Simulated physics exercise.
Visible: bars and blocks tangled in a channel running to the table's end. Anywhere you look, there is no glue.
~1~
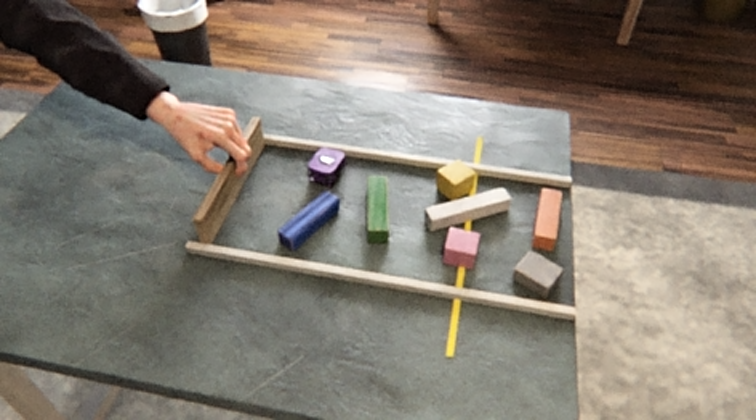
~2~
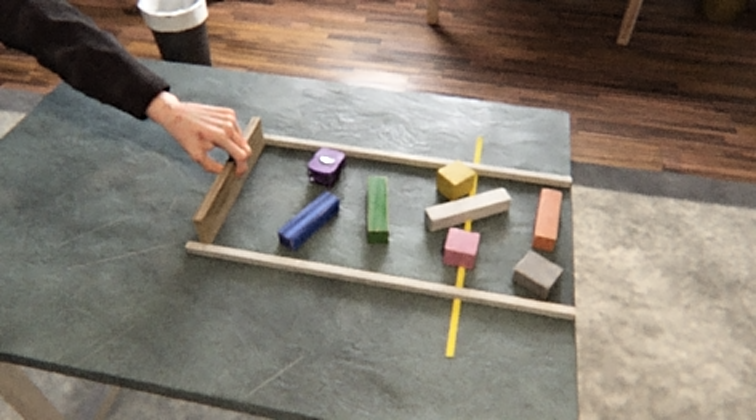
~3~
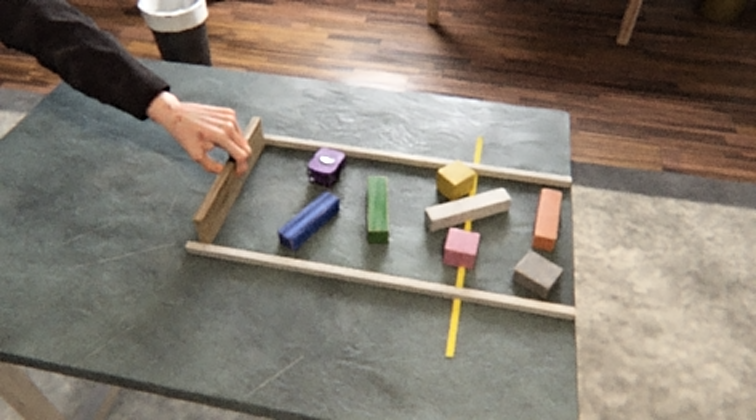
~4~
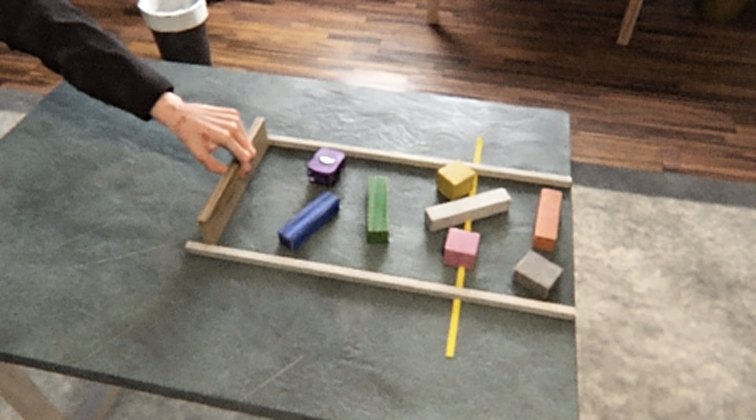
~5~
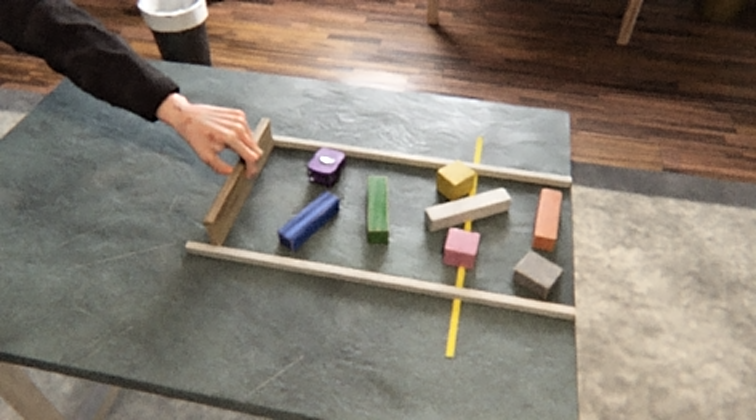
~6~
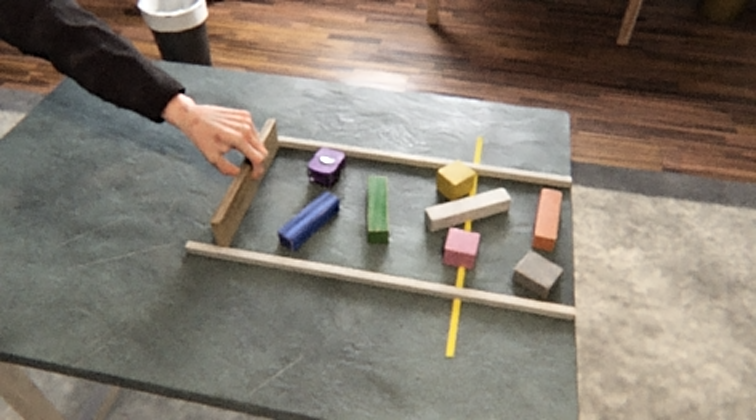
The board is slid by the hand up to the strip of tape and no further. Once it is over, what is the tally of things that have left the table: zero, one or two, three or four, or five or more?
A tally of zero.
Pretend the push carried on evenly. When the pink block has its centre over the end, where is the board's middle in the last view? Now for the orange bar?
Its middle is about (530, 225) and about (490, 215).
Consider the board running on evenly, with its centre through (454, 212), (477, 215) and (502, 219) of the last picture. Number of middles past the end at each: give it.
Counts: 0, 0, 2.
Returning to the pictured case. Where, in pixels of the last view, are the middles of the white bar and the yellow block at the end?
First (529, 222), then (514, 185).
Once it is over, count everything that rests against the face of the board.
2 end up touching it.
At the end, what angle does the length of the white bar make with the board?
Angle: Close to 10 degrees.
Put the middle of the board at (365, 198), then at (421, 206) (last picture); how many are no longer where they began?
3 at one spot and 6 at the other.
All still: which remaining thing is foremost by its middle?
It's the grey block.
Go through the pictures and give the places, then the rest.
In the first frame, orange bar (547, 219); grey block (538, 274); white bar (468, 209); board (233, 178); tape (468, 228).
In the second frame, grey block (537, 275); blue stick (310, 220).
In the third frame, white bar (468, 210); green bar (378, 209).
In the fourth frame, orange bar (547, 219); yellow block (456, 181).
In the fifth frame, grey block (537, 275); purple case (327, 168).
In the sixth frame, orange bar (547, 219); grey block (537, 275); white bar (468, 210); board (249, 180); tape (468, 228).
Soon after, none off yet; orange bar at rest near (547, 219); grey block at rest near (537, 275); white bar at rest near (468, 210).
At rest, the number that fall off is zero.
